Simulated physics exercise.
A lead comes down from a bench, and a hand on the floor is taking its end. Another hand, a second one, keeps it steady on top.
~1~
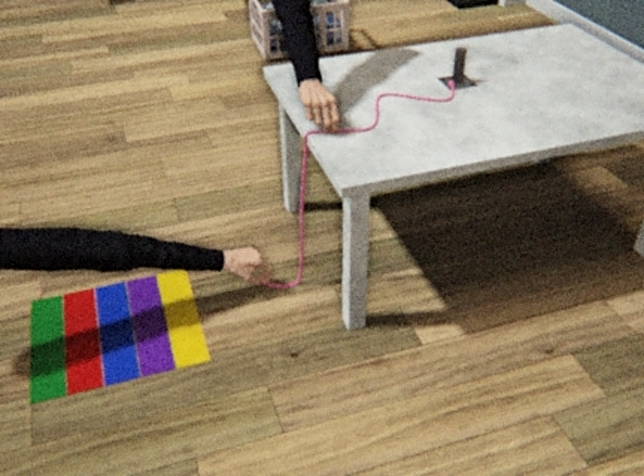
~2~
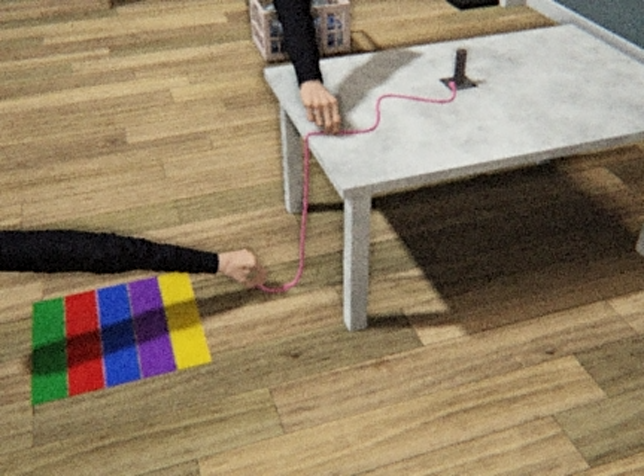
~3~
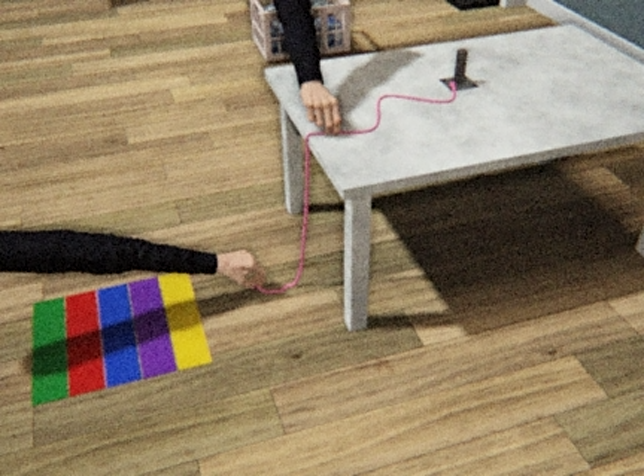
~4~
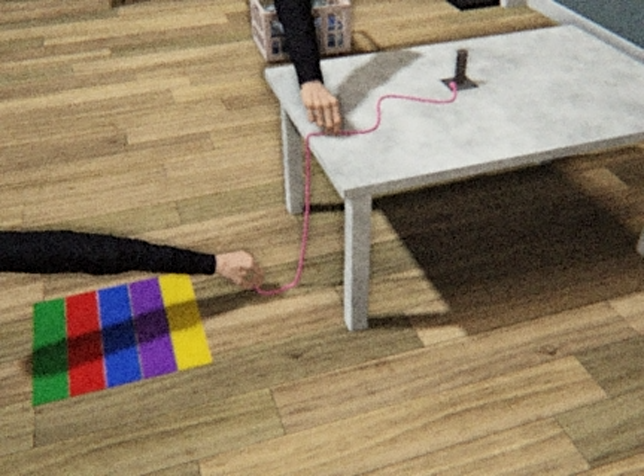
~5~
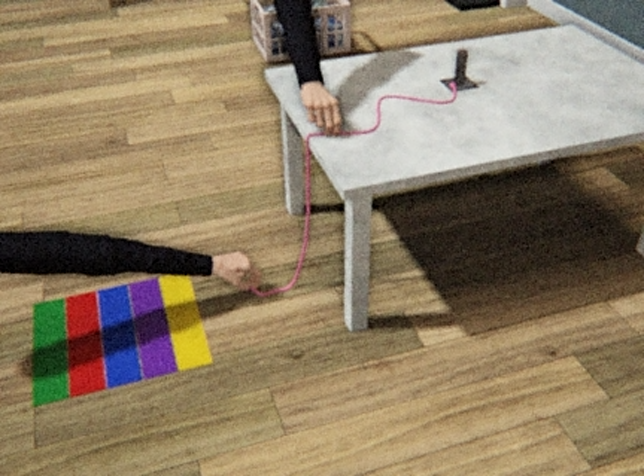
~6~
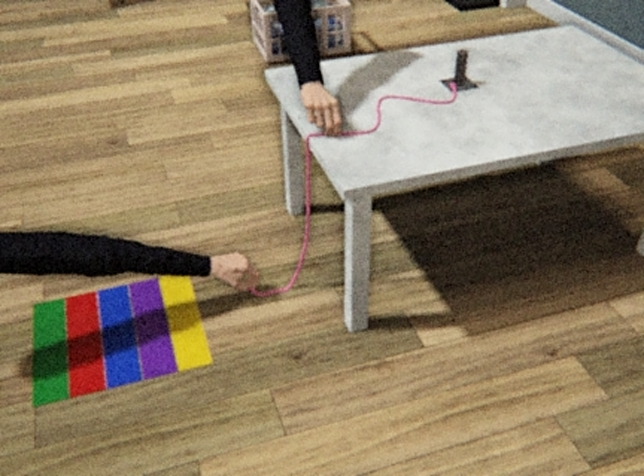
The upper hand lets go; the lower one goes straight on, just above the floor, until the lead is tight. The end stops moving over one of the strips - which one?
The red strip.
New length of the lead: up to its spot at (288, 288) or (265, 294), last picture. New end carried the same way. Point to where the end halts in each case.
First try near (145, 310), second near (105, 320).
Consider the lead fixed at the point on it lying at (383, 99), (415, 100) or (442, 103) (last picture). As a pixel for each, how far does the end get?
(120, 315), (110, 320), (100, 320).
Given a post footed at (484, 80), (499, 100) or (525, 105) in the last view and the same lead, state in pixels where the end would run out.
Taking the tries in turn, you get (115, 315), (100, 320) and (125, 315).
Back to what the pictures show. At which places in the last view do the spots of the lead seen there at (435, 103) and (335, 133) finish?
Roughly (408, 98) for the first and (271, 159) for the second.
Soon after, end near (130, 314); over blue.
Then, end near (97, 322); over red.
At full stretch, end near (78, 326); over red. The end stops over the red strip.
